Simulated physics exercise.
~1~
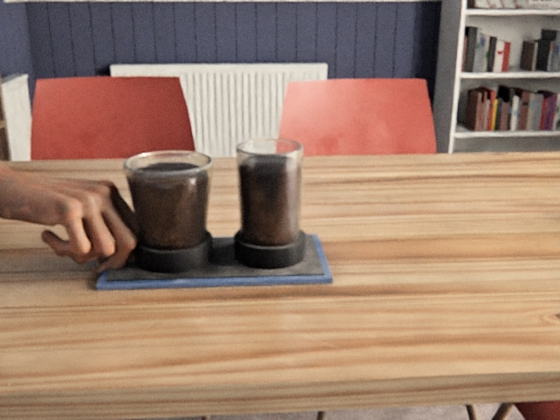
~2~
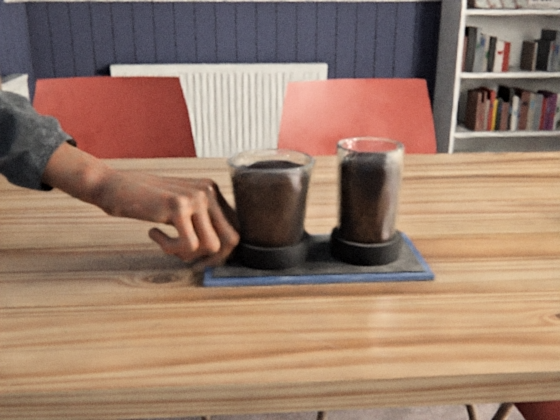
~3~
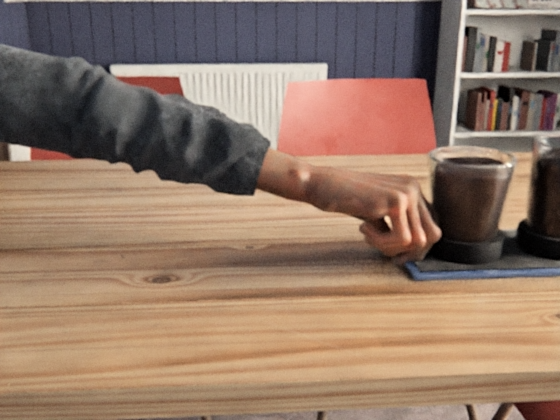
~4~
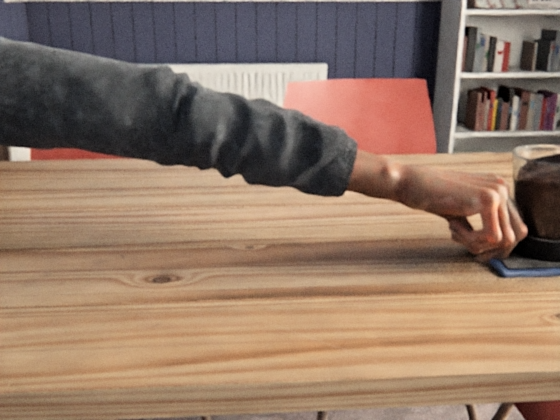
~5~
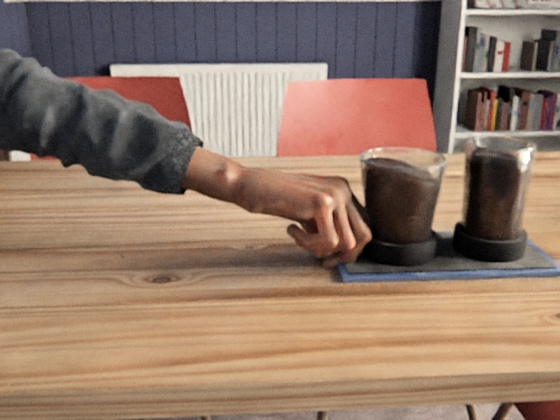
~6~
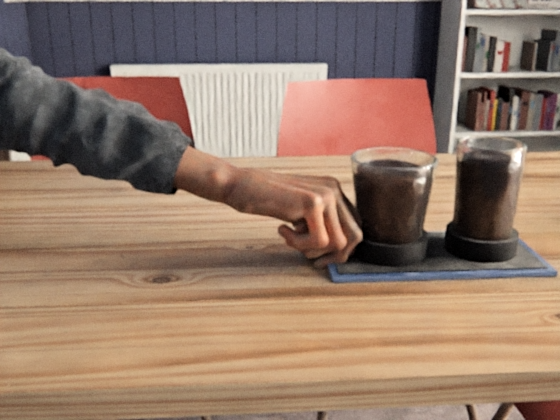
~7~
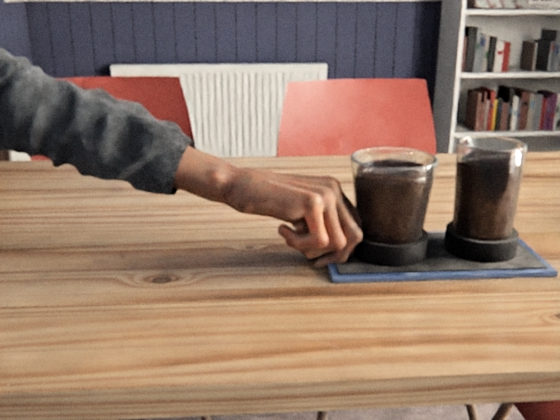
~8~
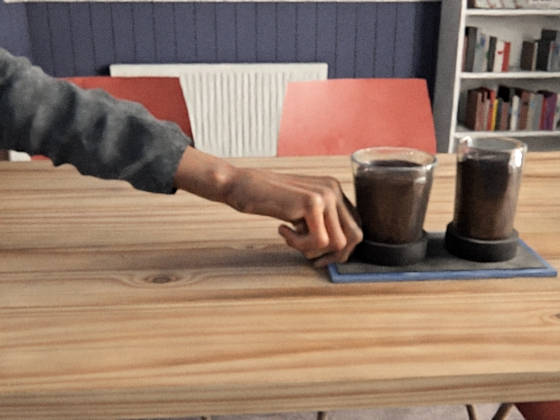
A dark tray with a blue edge, carrying a wider tumbler and a taller, narrower glass of dark coffee in black holders, slides right across a wooden table, pushed by a hand at its left end. The hand and grey-sleeved arm keep driving it until the tall glass passes out of view at the right. Then the tray reverses and travels back left, bringing both glasses into sight. It slows, shifts slightly farther left and stops. At the end, the tray rests right of centre, both glasses upright, the hand still at its left end.
